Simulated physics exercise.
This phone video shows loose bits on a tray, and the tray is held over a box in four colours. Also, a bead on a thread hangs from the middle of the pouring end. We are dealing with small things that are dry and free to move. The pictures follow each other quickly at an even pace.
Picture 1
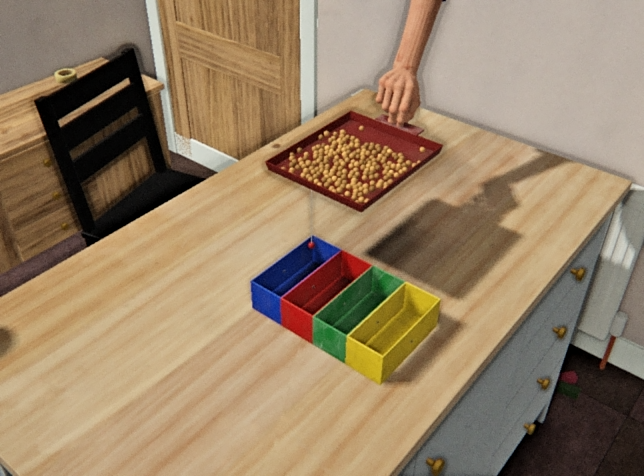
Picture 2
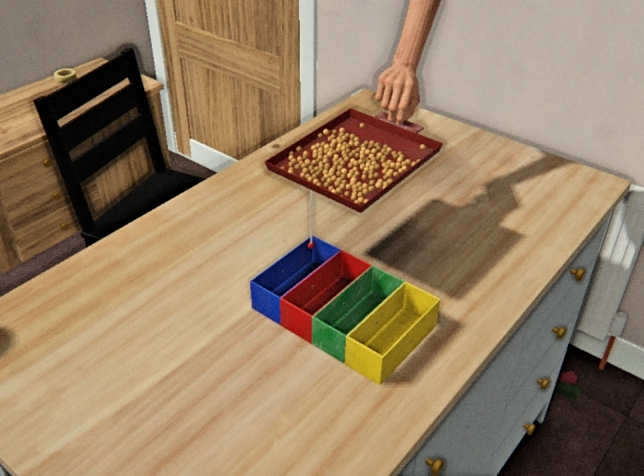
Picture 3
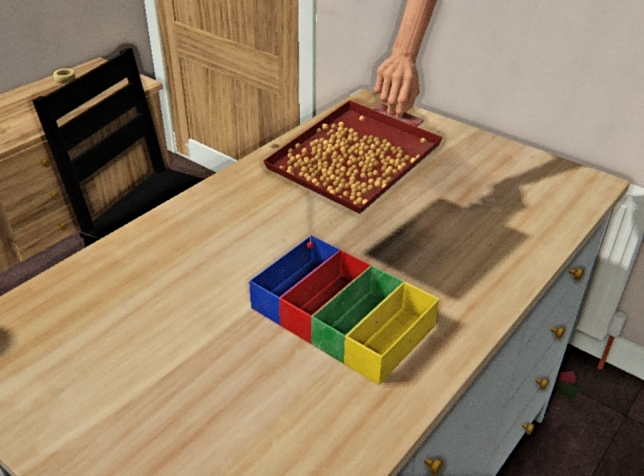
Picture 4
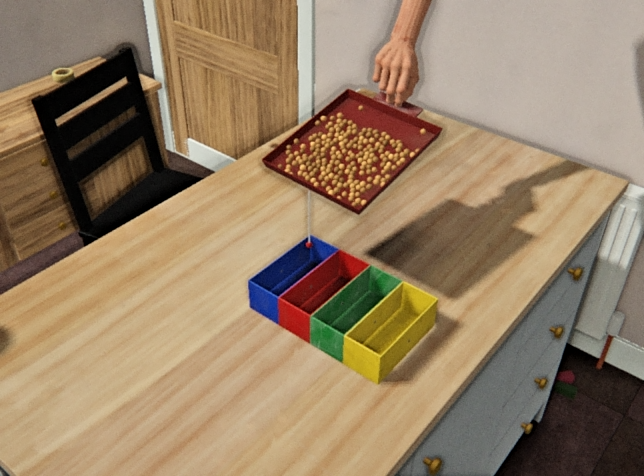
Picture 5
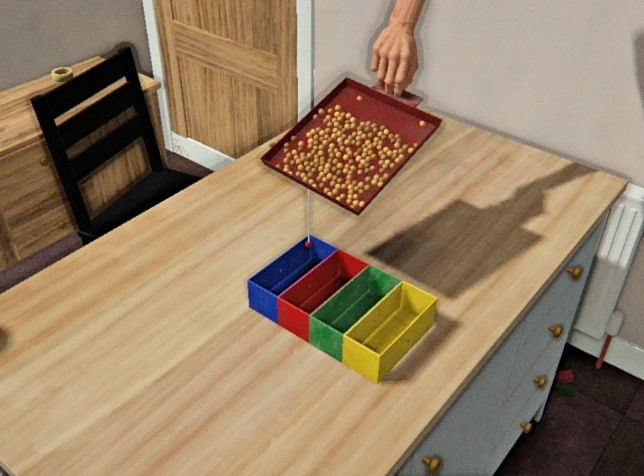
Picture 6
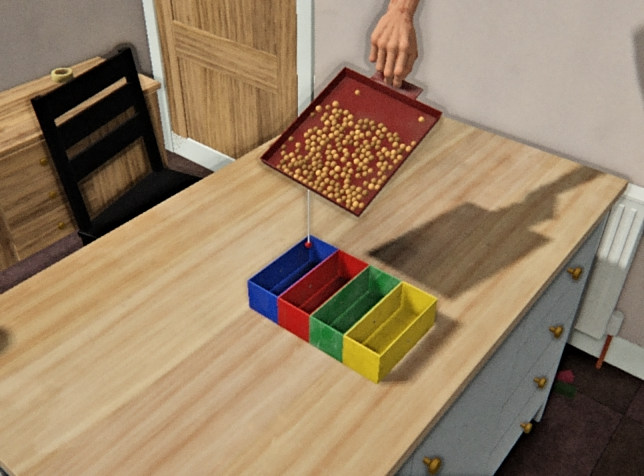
A hand tilting a dark red tray of round wooden beads above a blue, red, green and yellow box, the beads shifting.
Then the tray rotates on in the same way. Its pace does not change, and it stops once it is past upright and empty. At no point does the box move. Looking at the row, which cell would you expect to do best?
I would expect the red cell to do best.
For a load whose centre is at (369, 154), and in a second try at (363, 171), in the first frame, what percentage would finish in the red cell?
In order, 60 per cent then 60 per cent.
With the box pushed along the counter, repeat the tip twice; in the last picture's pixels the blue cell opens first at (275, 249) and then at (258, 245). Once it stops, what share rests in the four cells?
The first gives 90 %, the second 100 %.
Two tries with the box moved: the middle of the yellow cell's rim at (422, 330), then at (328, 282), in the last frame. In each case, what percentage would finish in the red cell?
First try: Roughly 40 per cent; second try: Roughly 0 per cent.
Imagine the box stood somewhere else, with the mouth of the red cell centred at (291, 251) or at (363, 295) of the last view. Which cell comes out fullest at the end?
Try 1: The cell in yellow. Try 2: The blue cell.
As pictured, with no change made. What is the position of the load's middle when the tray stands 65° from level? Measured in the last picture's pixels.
Look about (332, 193) in the last picture.
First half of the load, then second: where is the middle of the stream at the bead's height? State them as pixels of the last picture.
Near (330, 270) and later near (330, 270).
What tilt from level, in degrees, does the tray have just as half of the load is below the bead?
Roughly 90°.
Soon after the last picture, tray tipped steeply; most on the tray; a stray few in the red cell; a stray few in the green cell; a stray few in the blue cell; a small part falling or outside the box.
A little later, tray tipped past a quarter turn; a small part on the tray; about a third in the red cell; about a quarter in the green cell; a small part in the blue cell; a small part falling or outside the box.
Later still, tray tipped past a quarter turn; about half in the red cell; about a quarter in the green cell; about a quarter in the blue cell; a stray few in the yellow cell; a stray few falling or outside the box.
By the end, tray tipped past a quarter turn; about half in the red cell; about a quarter in the green cell; about a quarter in the blue cell; a stray few in the yellow cell; a stray few outside the box.
